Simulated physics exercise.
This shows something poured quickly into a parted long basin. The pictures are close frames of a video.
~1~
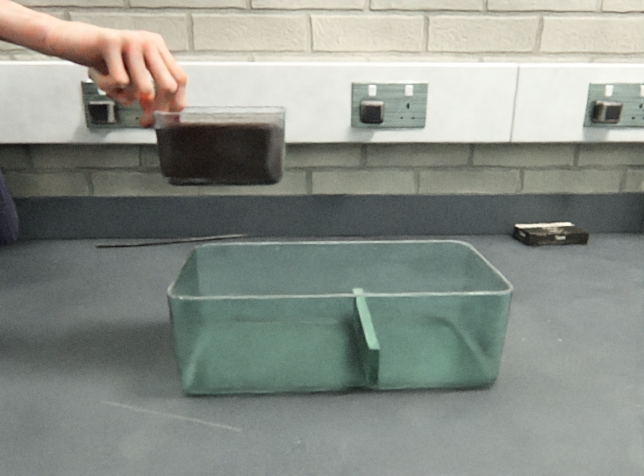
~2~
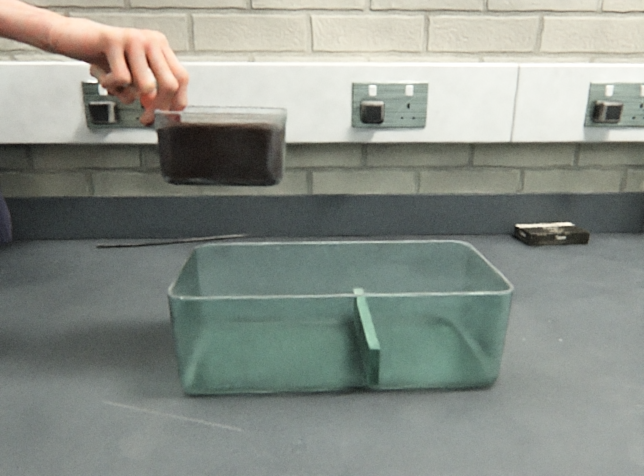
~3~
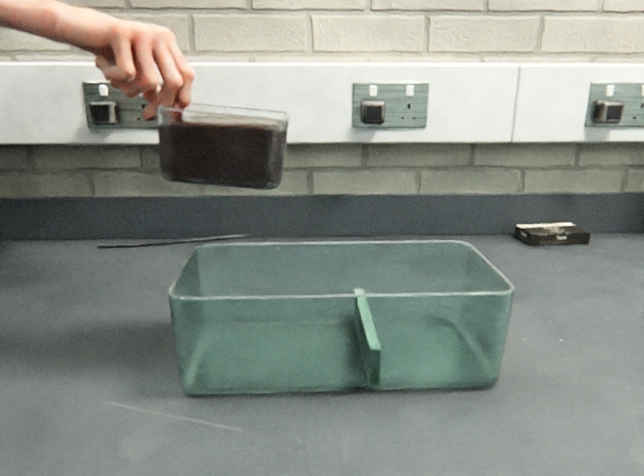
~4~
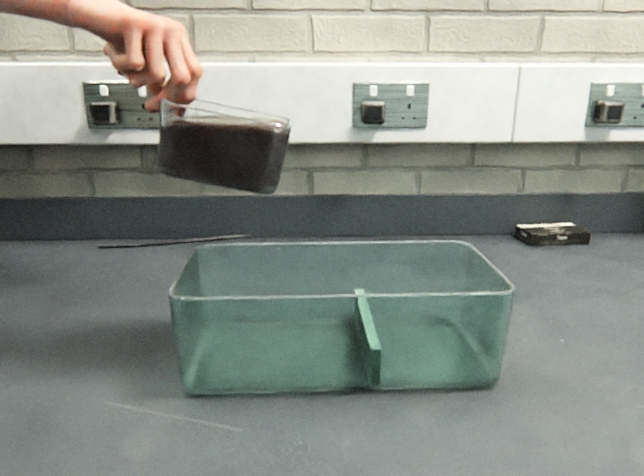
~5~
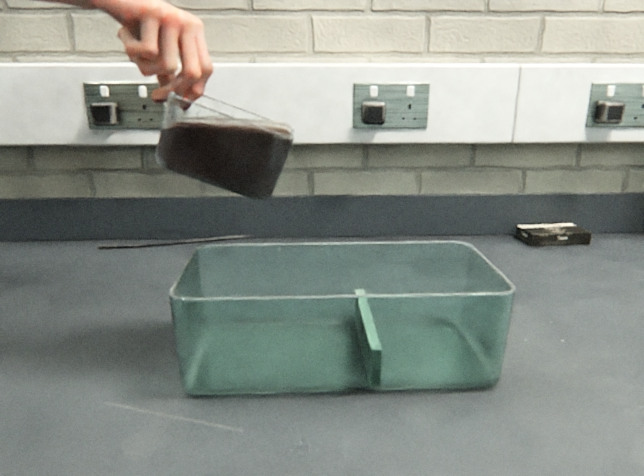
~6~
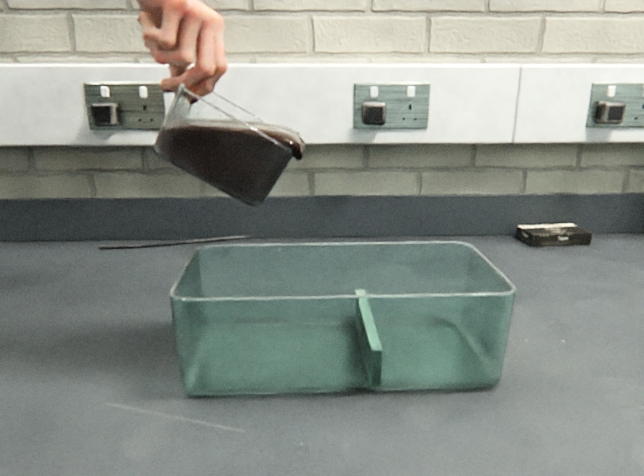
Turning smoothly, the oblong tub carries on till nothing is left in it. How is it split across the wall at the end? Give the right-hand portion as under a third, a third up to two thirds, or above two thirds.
The bottom band.
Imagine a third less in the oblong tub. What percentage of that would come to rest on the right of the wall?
5 %.
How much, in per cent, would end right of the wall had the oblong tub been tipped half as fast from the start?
Some 30 per cent.
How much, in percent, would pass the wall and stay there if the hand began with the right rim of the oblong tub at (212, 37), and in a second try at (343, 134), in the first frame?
Try one: 10 %; try two: 75 %.
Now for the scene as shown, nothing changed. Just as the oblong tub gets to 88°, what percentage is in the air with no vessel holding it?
Something close to 40 percent of it.
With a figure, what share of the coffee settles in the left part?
Something like 80 per cent, roughly.
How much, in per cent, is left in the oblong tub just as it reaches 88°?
About 25 %.
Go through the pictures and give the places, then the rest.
The first picture shows tilt 0°; pouring edge (284, 112); surface from (169, 121) to (282, 120); the long basin's rim runs from (182, 269) to (488, 265); the wall's top is at (365, 316).
The second picture shows tilt 1°; pouring edge (285, 113); surface from (170, 120) to (283, 121).
The third picture shows tilt 5°; pouring edge (288, 118); surface from (172, 119) to (286, 123).
The fourth picture shows tilt 12°; pouring edge (290, 125); surface from (174, 119) to (288, 124).
The fifth picture shows tilt 20°; pouring edge (293, 135); surface from (175, 122) to (294, 128); 1 per cent is over the edge.
The sixth picture shows tilt 30°; pouring edge (294, 147); surface from (173, 124) to (295, 140); 5 per cent is over the edge.
A moment on, the oblong tub is tipped on its side and 26 per cent is still to pour, 25 is left of the wall and 8 right of it.
Next, the oblong tub is tipped right over and 6 per cent is still to pour, 73 is left of the wall and 16 right of it.
Then the oblong tub is tipped right over and 0 per cent is still to pour, 78 is left of the wall and 16 right of it.
Later the oblong tub is tipped right over and 0 per cent is still to pour, 81 is left of the wall and 17 right of it.
At rest 81 per cent lies left of the wall, 17 right of it and 2 outside.
